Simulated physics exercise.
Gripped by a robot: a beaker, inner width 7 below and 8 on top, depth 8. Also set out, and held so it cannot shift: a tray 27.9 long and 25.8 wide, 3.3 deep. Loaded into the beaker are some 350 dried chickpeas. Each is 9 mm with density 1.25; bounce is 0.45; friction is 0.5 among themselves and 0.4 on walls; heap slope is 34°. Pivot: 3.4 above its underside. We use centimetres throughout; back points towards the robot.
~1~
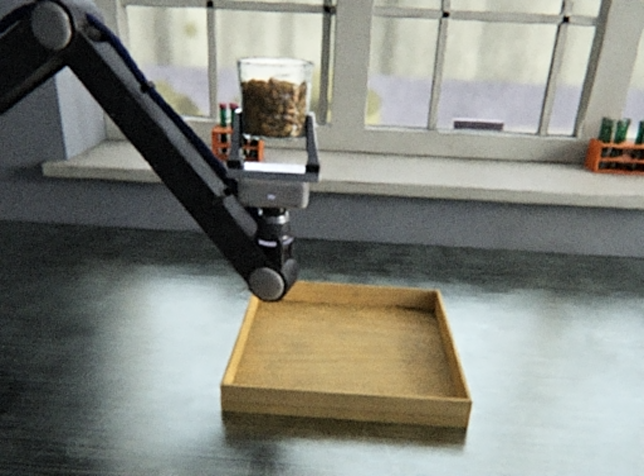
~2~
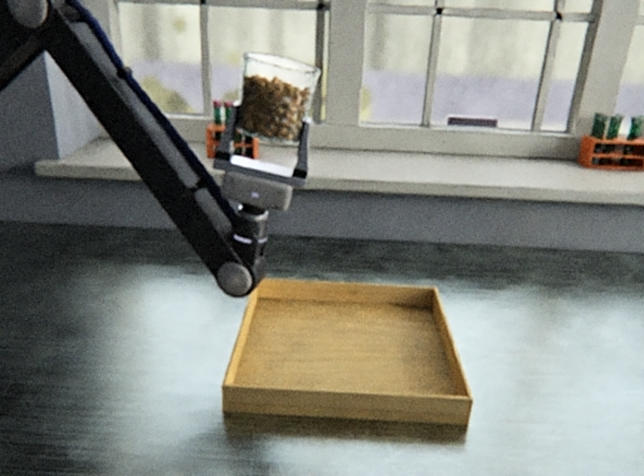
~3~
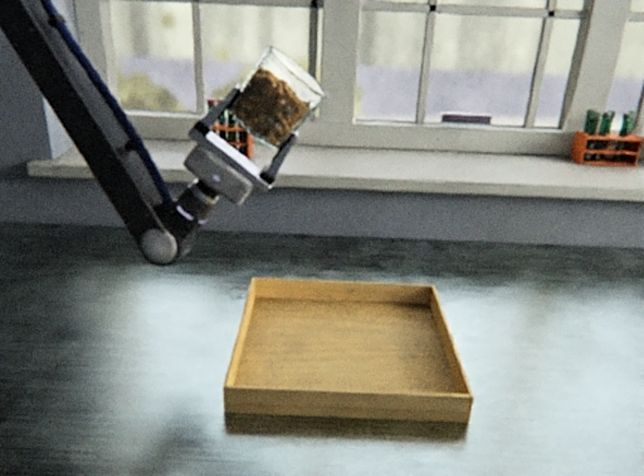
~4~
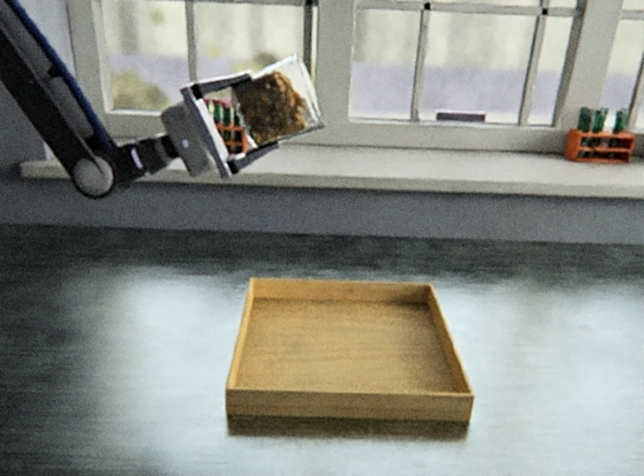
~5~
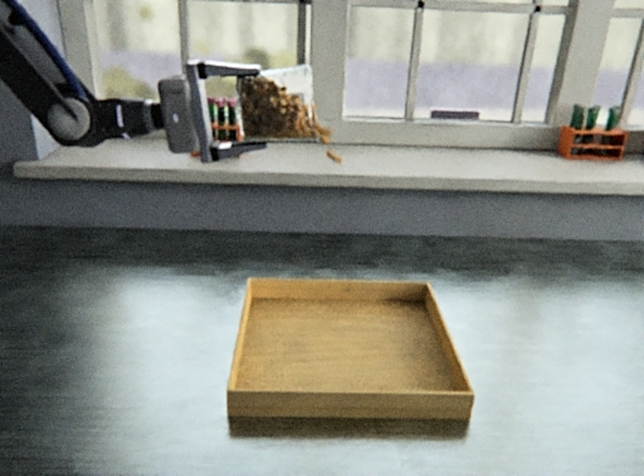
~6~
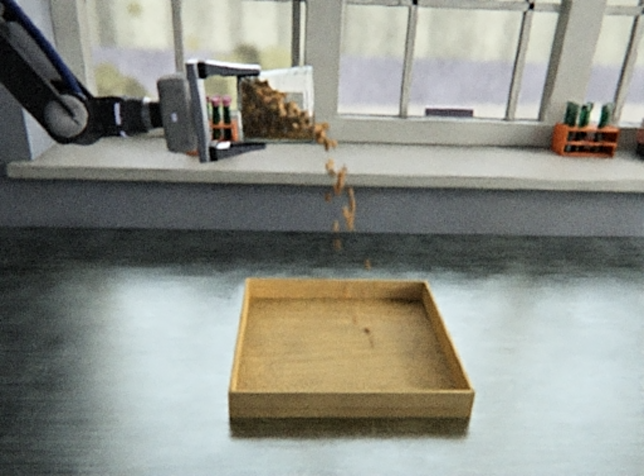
By a window, a robot arm tips a glass beaker rightward, pouring chickpeas toward a wooden tray.
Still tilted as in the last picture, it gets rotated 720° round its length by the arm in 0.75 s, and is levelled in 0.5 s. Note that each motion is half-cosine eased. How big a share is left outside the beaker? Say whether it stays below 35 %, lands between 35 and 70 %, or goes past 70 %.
It lands between 35 and 70 %.
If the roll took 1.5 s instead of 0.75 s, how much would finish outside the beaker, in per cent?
I'd expect approximately 75 per cent then.
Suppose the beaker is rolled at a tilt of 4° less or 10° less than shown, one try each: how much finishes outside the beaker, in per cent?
Roughly 35 and 20 per cent.
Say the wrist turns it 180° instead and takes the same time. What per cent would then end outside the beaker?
It would be roughly 45 percent.
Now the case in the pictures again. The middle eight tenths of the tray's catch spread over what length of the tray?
Spread length: Close to 20 cm.
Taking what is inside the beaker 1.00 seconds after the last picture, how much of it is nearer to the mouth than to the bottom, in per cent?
Near 35 per cent lies in the mouth half.
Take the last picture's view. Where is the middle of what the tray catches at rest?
About (380, 342).
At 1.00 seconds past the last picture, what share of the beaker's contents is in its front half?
The answer works out at some 40 percent.
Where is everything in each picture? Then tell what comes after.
The beaker middle at (275, 100), upright; upper third of the load around (275, 89), from x 245 to 305, top at y 80; 353 in the beaker, in the first picture.
The beaker middle at (275, 100), tipped 11°; upper third of the load around (273, 89), from x 245 to 305, top at y 75, in the second picture.
The beaker middle at (276, 101), tipped 37°; upper third of the load around (271, 89), from x 235 to 310, top at y 70, in the third picture.
The beaker middle at (277, 104), tipped 67°; upper third of the load around (272, 91), from x 240 to 305, top at y 75, in the fourth picture.
The beaker middle at (276, 107), tipped 84°; upper third of the load around (266, 97), from x 245 to 340, top at y 80; 350 in the beaker, 3 in flight or on a rim, in the fifth picture.
The beaker middle at (276, 108), tipped 85°; upper third of the load around (262, 102), from x 245 to 375, top at y 80; 323 in the beaker, 4 in the tray, 26 in flight or on a rim, in the sixth picture.
Then, 0.50 s on, tipped 85°, highest piece 37 above the table; 222 in the beaker, 91 in the tray, 40 in flight or on a rim.
Then, 1.00 s on, tipped 43°, highest piece 35 above the table; 174 in the tray, 166 in the beaker, 7 on the table or floor, 6 in flight or on a rim.
Then, 1.45 s on, upright, highest piece 35 above the table; 180 in the tray, 165 in the beaker, 8 on the table or floor.
Then, 2.15 s on, upright, highest piece 35 above the table; 180 in the tray, 165 in the beaker, 8 on the table or floor.
In the end, 180 in the tray, 165 in the beaker, 8 on the table or floor. That is 53 % outside the beaker.
